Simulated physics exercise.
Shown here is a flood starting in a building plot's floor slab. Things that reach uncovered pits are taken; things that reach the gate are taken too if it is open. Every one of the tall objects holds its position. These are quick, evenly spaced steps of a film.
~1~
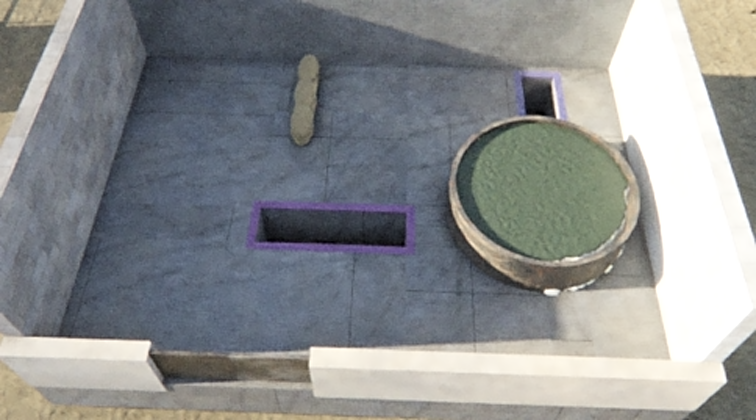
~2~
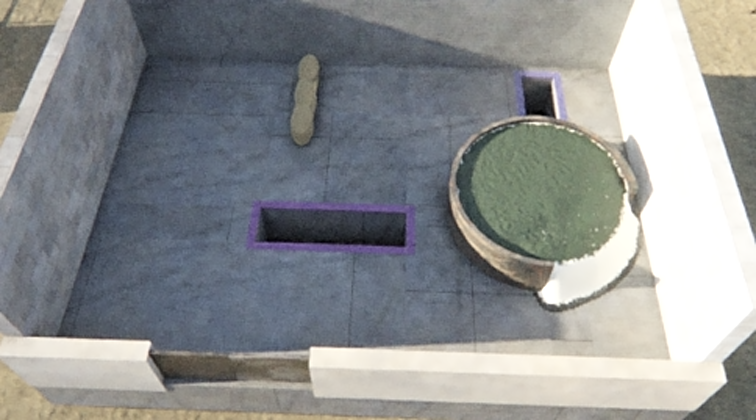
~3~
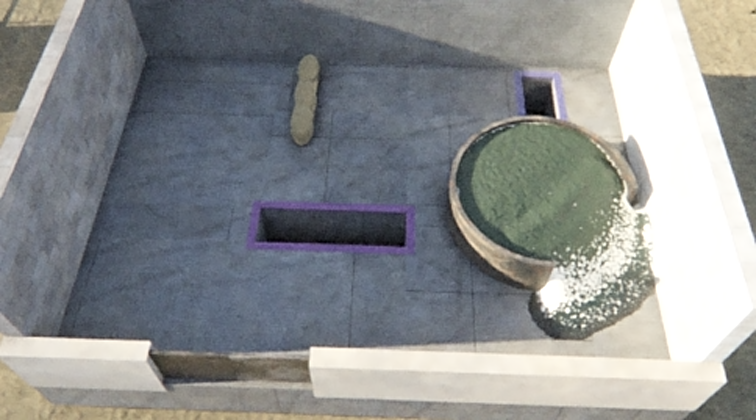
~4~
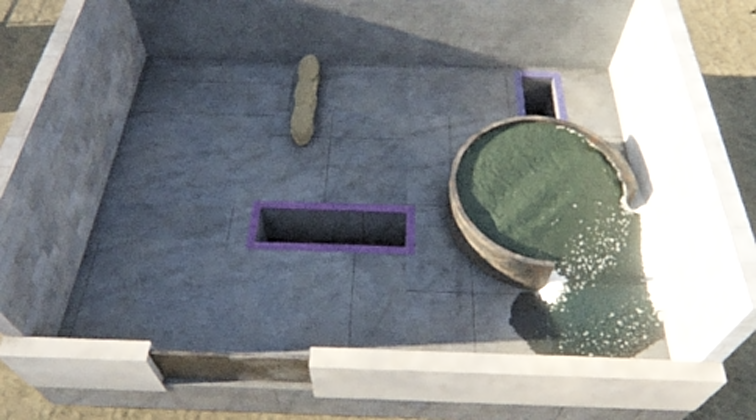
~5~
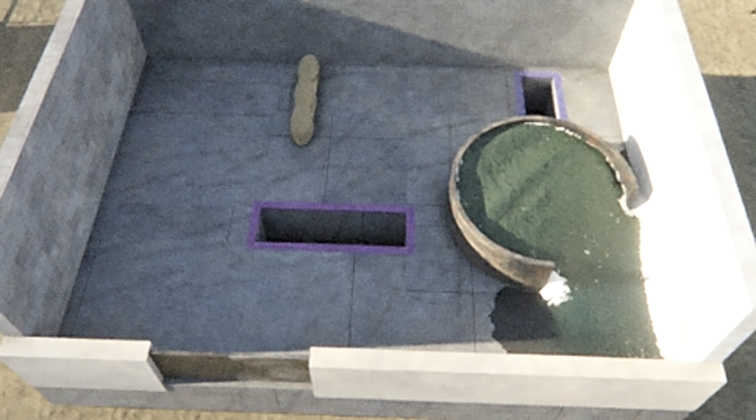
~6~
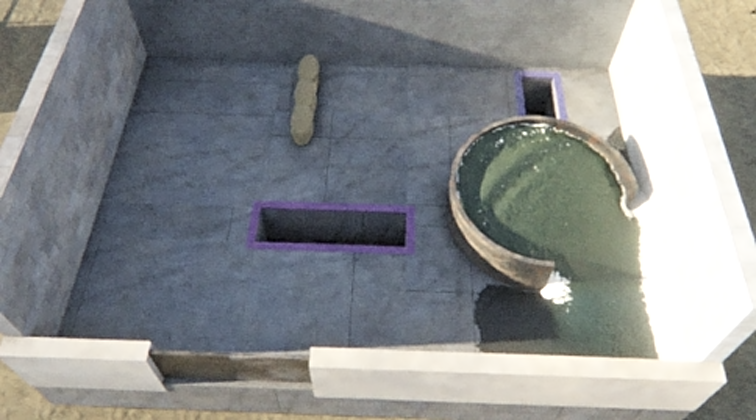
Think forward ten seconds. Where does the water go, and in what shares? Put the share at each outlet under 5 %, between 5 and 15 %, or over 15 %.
In the end the gate ends up with a tiny portion - beneath five per cent, the blue pit ends up with a moderate portion - five to fifteen per cent, the purple pit ends up with a large portion - topping fifteen per cent.
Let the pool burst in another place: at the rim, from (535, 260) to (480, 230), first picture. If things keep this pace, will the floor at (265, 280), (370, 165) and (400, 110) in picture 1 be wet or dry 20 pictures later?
Note, points one to three: Reached and soaked / unreached / unreached.
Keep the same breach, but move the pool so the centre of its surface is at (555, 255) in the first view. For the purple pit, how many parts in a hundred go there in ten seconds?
Within ten seconds the purple pit takes 2 percent of the total.
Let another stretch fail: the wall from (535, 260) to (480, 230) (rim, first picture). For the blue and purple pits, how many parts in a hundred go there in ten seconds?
Blue 2 %, purple 6 %.
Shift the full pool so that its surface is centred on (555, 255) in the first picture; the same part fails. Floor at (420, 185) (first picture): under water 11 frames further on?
Location check: Unreached.
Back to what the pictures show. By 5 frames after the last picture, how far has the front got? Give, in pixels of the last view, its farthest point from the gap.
Close to (609, 69), I think.
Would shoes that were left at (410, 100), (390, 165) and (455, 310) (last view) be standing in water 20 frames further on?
Well, in turn they'd be dry underfoot, dry underfoot and wet underfoot.
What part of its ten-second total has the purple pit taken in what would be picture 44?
It should be near 65 percent of the ten-second total.
A moment on, water covers 15 % of the floor; the gate 0 %, the blue pit 0 %, the purple pit 0 %.
Next, water covers 25 % of the floor; the gate 0 %, the blue pit 0 %, the purple pit 0 %.
Then, water covers 45 % of the floor; the gate 0 %, the blue pit 2 %, the purple pit 5 %.
Later, water covers 60 % of the floor; the gate 0 %, the blue pit 5 %, the purple pit 11 %.
In the end, water covers 80 % of the floor; the gate 0 %, the blue pit 8 %, the purple pit 17 %.
